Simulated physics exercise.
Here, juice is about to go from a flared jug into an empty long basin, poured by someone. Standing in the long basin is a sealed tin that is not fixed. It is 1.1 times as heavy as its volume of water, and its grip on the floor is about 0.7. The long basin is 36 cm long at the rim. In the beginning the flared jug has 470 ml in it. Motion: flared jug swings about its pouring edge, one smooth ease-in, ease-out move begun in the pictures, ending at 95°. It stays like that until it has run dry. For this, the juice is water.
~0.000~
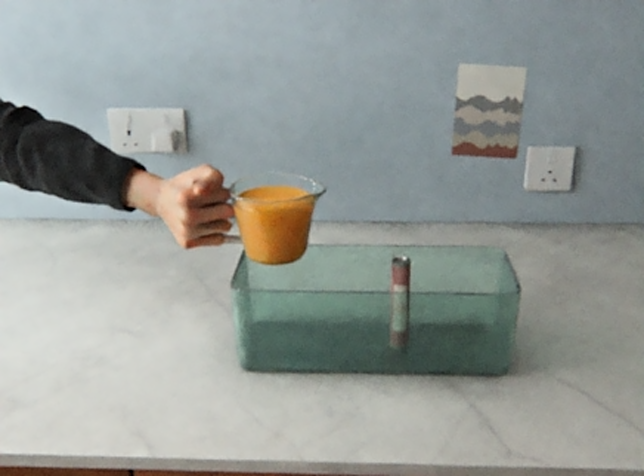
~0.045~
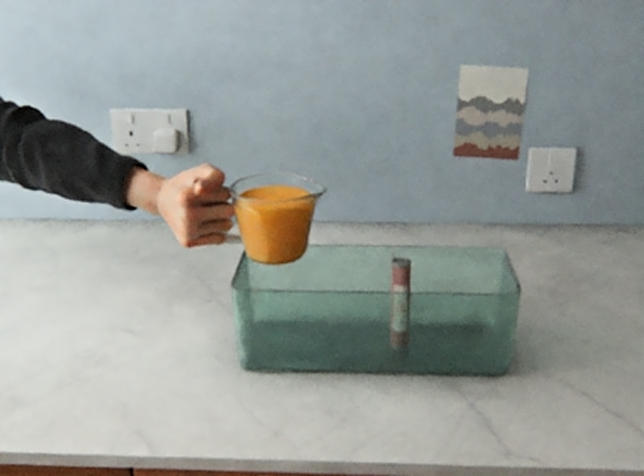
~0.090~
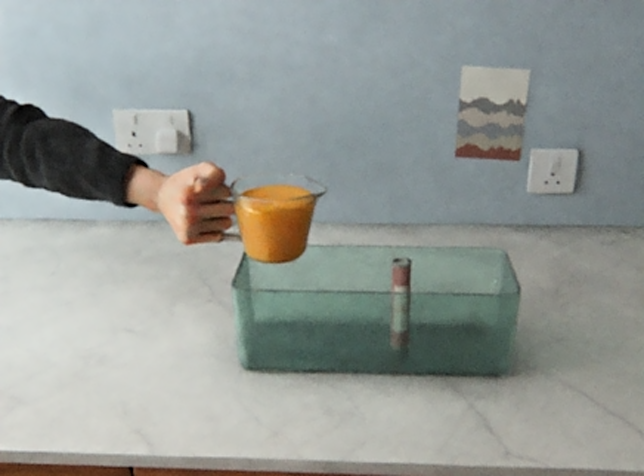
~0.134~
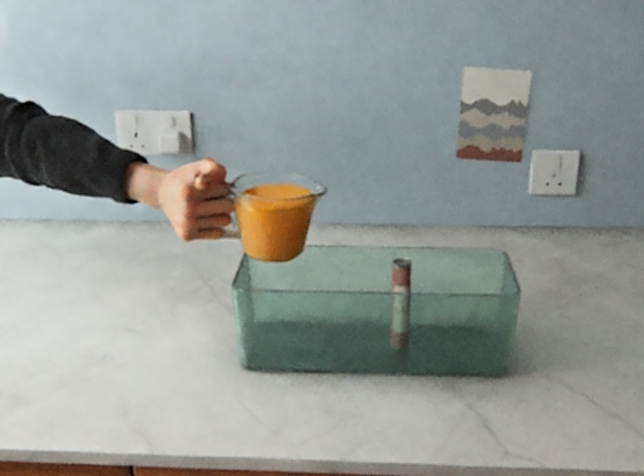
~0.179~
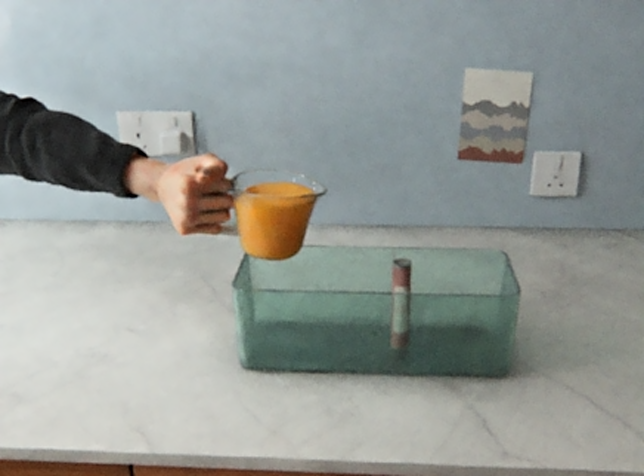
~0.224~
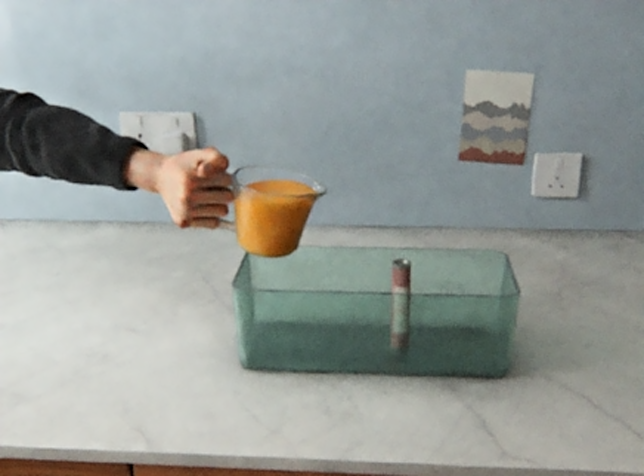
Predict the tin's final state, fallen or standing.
I predict it is fallen.
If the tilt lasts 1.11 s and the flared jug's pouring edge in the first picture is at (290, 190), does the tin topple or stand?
Then it stays on its base.
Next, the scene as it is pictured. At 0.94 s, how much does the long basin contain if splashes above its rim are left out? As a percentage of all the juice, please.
I'd put it at roughly 54 per cent.
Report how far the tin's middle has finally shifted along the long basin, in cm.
Around 7.5 cm.
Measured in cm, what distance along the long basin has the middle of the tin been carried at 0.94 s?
Near 2 cm.
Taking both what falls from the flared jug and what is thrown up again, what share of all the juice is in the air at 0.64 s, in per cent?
Close to 20 per cent, I'd say.
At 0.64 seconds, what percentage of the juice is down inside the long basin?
About 5%.
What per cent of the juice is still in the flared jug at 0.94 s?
Roughly 20 percent remains.
By 0.64 s the tilt is 59° and 75 per cent is still to pour; the tin stands where it began.
By 0.94 s the tilt is 90° and 20 per cent is still to pour; the tin leans 16°.
By 1.26 s the tilt is 95° and 1 per cent is still to pour; the tin lies on its side.
By 1.61 s the tilt is 95° and 0 per cent is still to pour; the tin lies on its side.
At rest the tin lies on its side.
